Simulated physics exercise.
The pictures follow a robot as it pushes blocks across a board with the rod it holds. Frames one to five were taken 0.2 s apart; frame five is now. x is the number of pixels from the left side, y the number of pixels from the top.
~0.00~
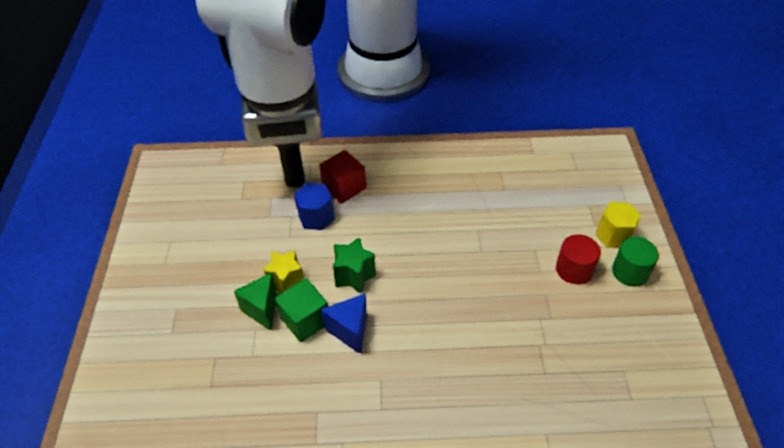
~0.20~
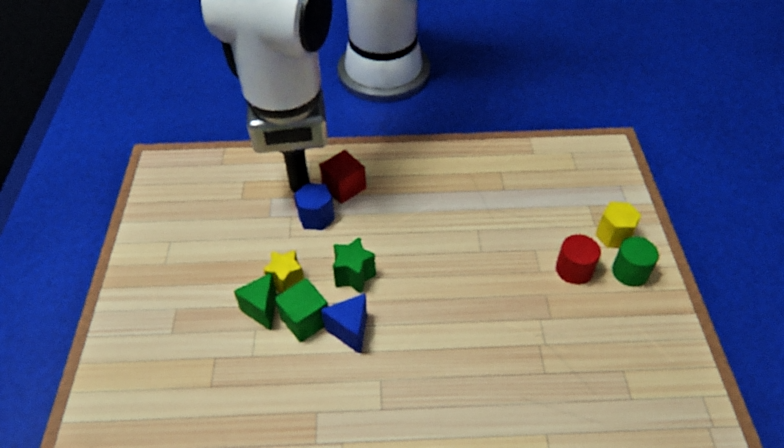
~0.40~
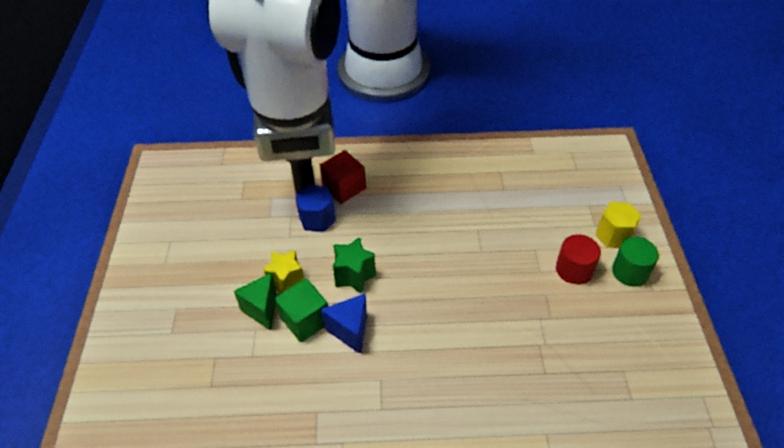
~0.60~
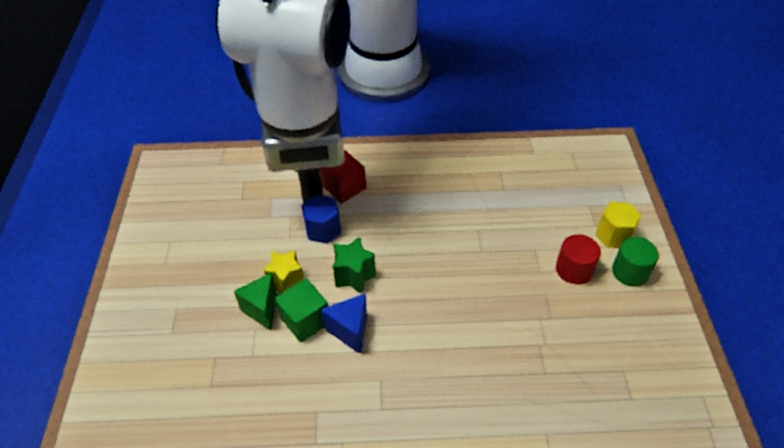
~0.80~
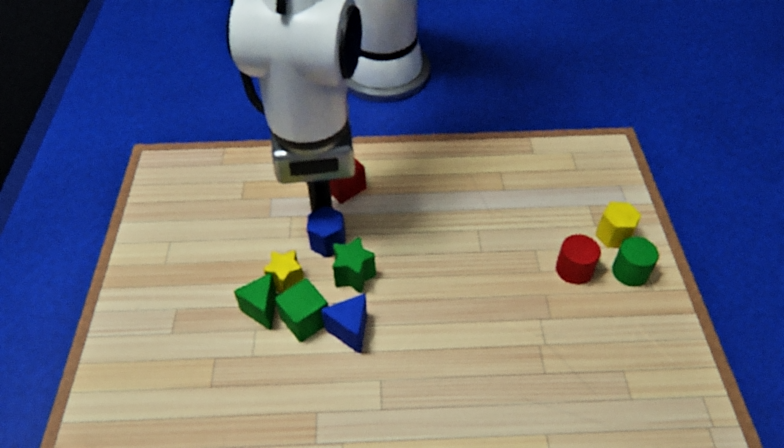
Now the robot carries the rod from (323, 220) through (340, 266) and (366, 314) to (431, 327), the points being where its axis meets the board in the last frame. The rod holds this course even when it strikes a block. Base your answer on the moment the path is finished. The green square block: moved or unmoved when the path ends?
The green square block changes place.
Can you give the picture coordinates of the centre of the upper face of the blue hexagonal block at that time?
(316, 278)
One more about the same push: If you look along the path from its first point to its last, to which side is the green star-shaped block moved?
Over to the left.
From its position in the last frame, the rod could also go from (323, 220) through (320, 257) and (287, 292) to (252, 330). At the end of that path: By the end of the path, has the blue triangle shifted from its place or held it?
At the end of the path, it will still be in place.
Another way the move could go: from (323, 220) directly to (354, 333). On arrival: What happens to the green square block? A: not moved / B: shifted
B.
What follows on the original path. One third of the way, rod at (340, 261); blue hexagonal block at (321, 266), turned 60° clockwise; green star-shaped block at (358, 272), turned 60° anticlockwise.
Two thirds of the way, rod at (366, 310); green square block at (290, 308), turned 15° anticlockwise; blue hexagonal block at (316, 278), turned 95° clockwise; blue triangle at (355, 329), turned 50° clockwise; green star-shaped block at (390, 306), turned 110° anticlockwise.
At the end, rod at (432, 322); green square block at (290, 308), turned 15° anticlockwise; blue hexagonal block at (316, 278), turned 95° clockwise; blue triangle at (355, 329), turned 50° clockwise; green star-shaped block at (445, 330), turned 75° anticlockwise.
